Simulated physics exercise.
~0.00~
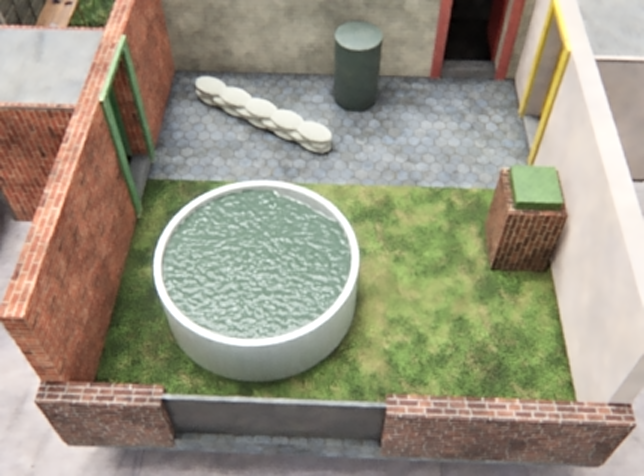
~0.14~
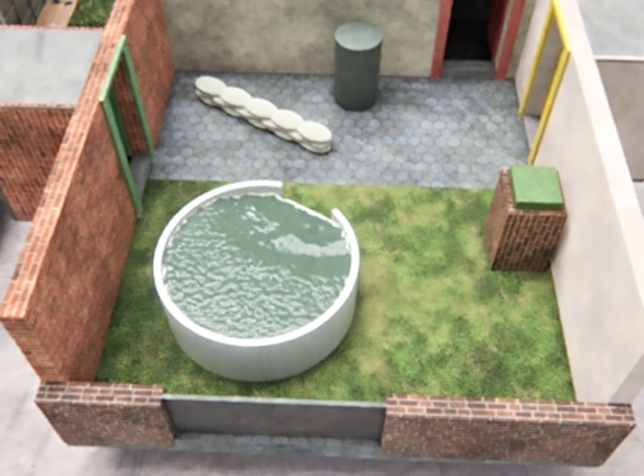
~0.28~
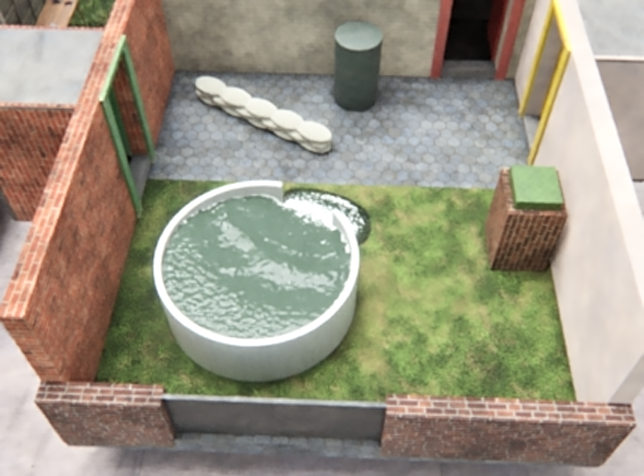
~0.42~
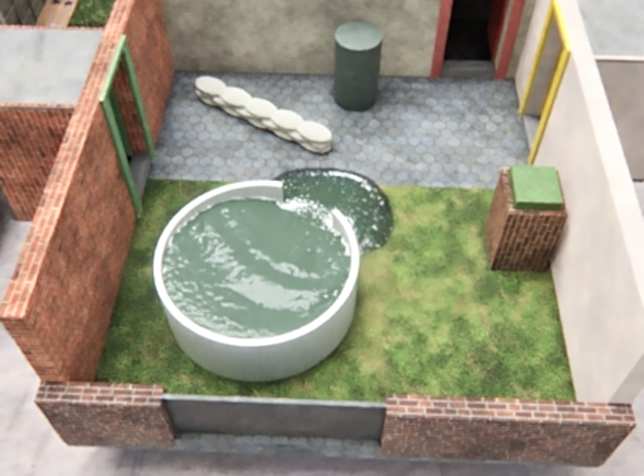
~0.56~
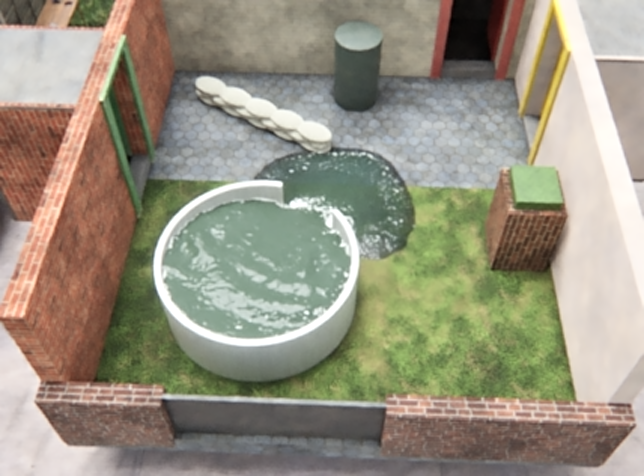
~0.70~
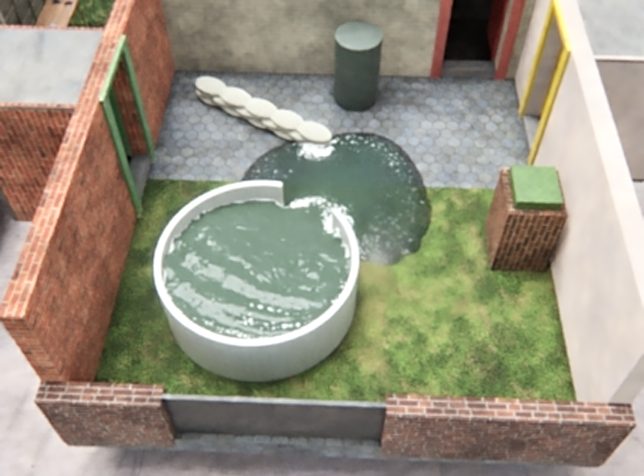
Water pours from a gap in the round pool's far side, spreading across grass and paving.
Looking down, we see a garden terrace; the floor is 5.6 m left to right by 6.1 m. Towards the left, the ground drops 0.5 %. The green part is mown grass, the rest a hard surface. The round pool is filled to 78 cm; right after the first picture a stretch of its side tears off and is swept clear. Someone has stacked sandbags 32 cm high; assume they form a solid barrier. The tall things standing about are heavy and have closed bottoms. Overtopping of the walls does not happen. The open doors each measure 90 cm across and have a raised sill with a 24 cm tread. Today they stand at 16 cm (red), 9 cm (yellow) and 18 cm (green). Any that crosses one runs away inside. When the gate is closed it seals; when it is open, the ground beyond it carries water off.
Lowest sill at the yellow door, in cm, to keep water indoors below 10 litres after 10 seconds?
Roughly 17 cm.
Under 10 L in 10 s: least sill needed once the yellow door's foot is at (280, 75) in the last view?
12.5 cm.
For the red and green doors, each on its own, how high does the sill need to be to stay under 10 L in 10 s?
About 26 cm at red and 6.5 cm at green.
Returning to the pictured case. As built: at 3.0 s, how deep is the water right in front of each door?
Door by door in cm - red 27, yellow 19, green 8.
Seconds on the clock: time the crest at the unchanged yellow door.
3.2 s.
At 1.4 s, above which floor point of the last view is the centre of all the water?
Around (291, 258).
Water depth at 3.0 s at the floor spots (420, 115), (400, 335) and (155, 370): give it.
Depth: About 8, 0, 0 cm.
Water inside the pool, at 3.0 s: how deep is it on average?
40 cm, roughly.
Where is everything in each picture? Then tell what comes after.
The first picture shows still water, 78 cm deep, in the round pool at (257, 260); the yellow door at (543, 87) is dry.
In the second picture, water pours out on the far side and has run 0.3 m, to a hidden place; about 10 cm deep outside, 78 cm at the back.
In the third picture, the gap is on the far side, the front 0.8 m out at (346, 202); the back of the round pool holds 78 cm.
In the fourth picture, water pours out on the far side and has run 1.3 m, to (359, 178); about 9 cm deep outside, 78 cm at the back.
In the fifth picture, the front is at (376, 157), 1.8 m from the gap on the far side; 3.2 m2 of floor is wet, 77 cm left at the back.
In the sixth picture, the gap is on the far side, the front 2.2 m out at (384, 140); the back of the round pool holds 72 cm; 1.9 m in a straight line remain to the yellow door at (543, 87).
After 1.4 s water covers 35 % of the floor, deepest (42 cm) near (319, 235); it has not reached the yellow door.
After 3.0 s water covers 60 % of the floor, deepest (32 cm) near (450, 90); 19 cm at the yellow door, 22 litres in over its 9 cm sill.
After 10.0 s water covers 95 % of the floor, deepest (14 cm) near (516, 220); 11 cm at the yellow door, 75 litres in over its 9 cm sill.
At the yellow door as built, the water arrived by 1.7 s and peaked near 20 cm at 3.2 s.
Run again over the same 10 s with other heights there, 15 litres in over 15.5 cm, 3 litres over 21 cm. The limit of 10 litres is kept from about 17 cm up.
